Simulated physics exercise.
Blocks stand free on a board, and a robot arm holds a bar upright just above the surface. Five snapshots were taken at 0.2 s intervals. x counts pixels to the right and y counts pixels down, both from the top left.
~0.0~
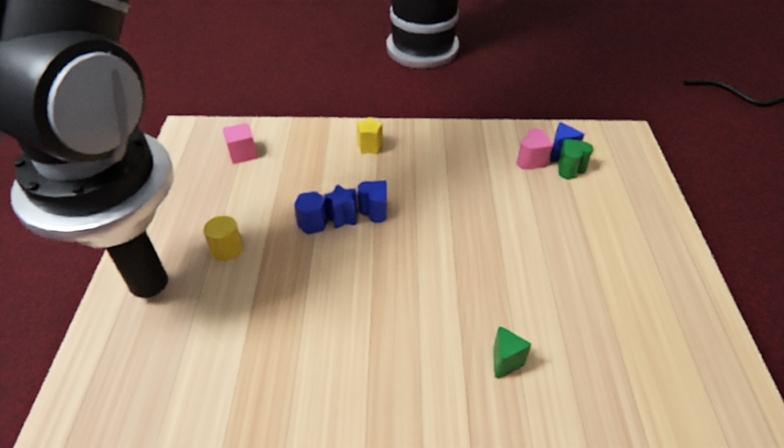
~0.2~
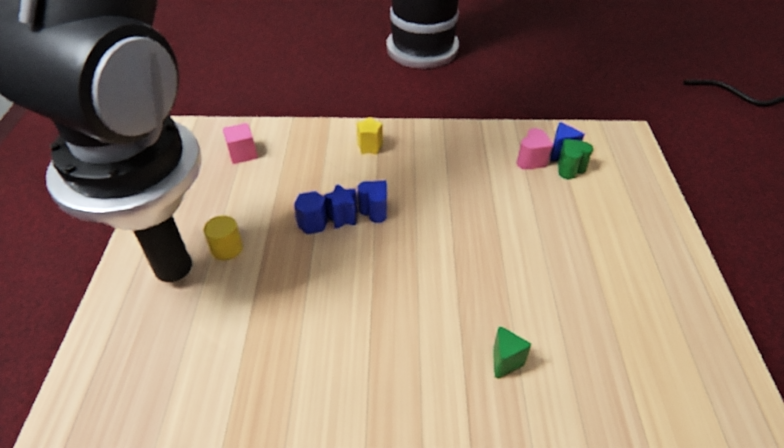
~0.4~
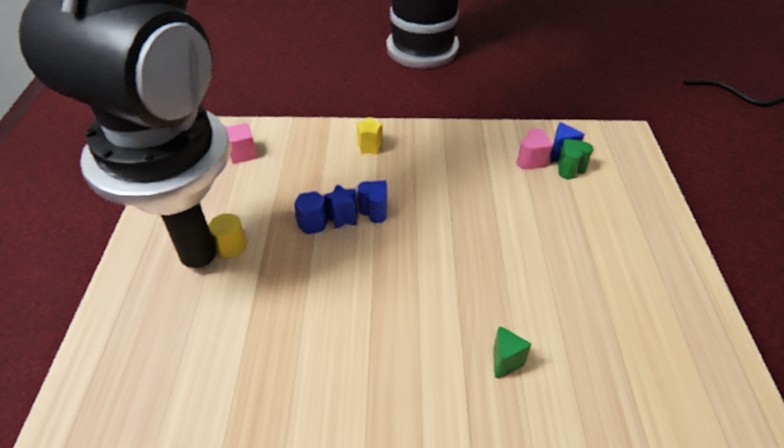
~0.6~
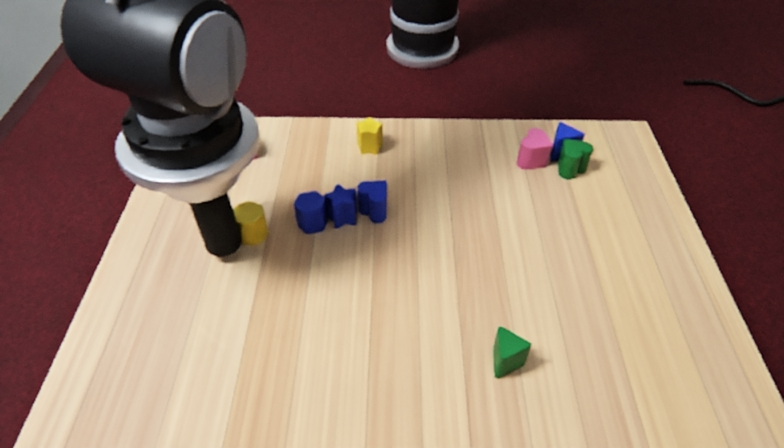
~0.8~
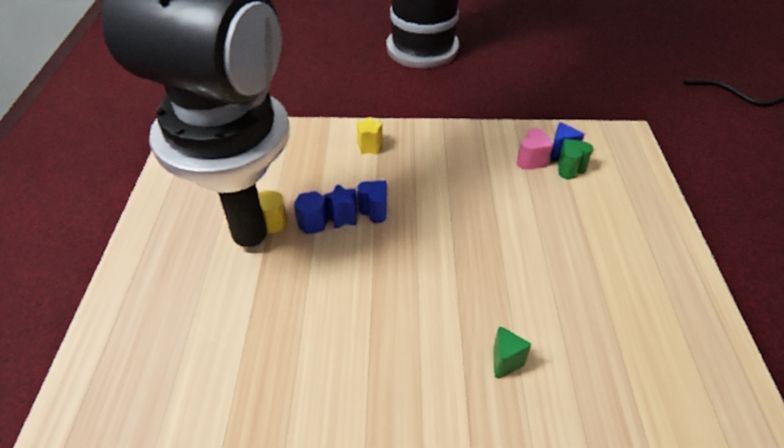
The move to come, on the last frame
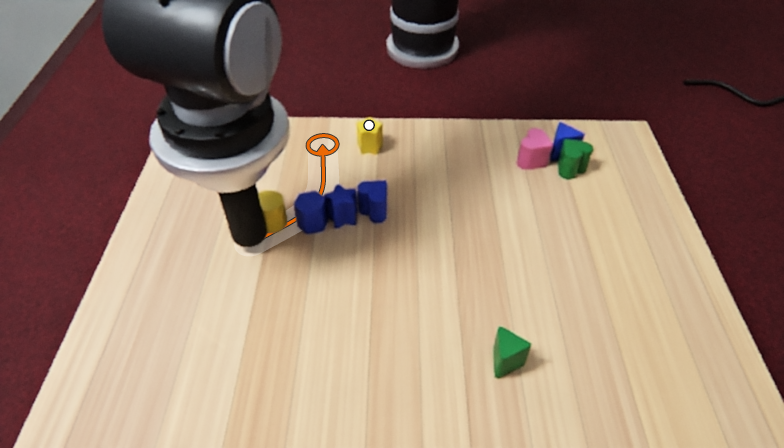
A pale wooden board lies on a dark red surface, seen from above at an angle by a still camera. A pink block, a yellow cylinder, a yellow block and a row of three blue blocks sit left of a pink, blue and green cluster, with a green triangle nearer. The robot arm slides its black bar rightward and slightly away, meeting the yellow cylinder and pushing it toward the blue row.
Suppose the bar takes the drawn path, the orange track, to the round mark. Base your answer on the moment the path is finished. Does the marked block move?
My answer is no.
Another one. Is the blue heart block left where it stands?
No, I don't think so.
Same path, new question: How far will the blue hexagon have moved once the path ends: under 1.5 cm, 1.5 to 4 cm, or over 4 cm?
The answer is over 4 cm.
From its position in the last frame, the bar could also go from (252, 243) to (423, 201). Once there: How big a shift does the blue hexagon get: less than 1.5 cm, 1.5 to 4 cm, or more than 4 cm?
Offset: Above 4 cm.
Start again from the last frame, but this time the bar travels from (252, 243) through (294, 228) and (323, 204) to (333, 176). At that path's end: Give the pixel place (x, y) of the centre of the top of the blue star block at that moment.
It will likely be found at (382, 174).
Drawn move, from (252, 243) over (302, 215) and (324, 179) to (323, 145); the dot is on the yellow star block.
The first path, step by step. One third of the way, bar at (302, 206); yellow circle at (298, 171); blue hexagon at (333, 192), turned 20° clockwise; blue star block at (360, 188), turned 15° clockwise; blue heart block at (392, 188), turned 20° clockwise.
Two thirds of the way, bar at (323, 170); yellow circle at (299, 144); blue hexagon at (346, 177), turned 70° clockwise; blue star block at (376, 182), turned 30° clockwise; blue heart block at (405, 189), turned 45° clockwise.
At the end, bar at (322, 136); yellow circle at (291, 132); blue hexagon at (346, 177), turned 70° clockwise; blue star block at (376, 182), turned 30° clockwise; yellow star block still; blue heart block at (405, 189), turned 45° clockwise.
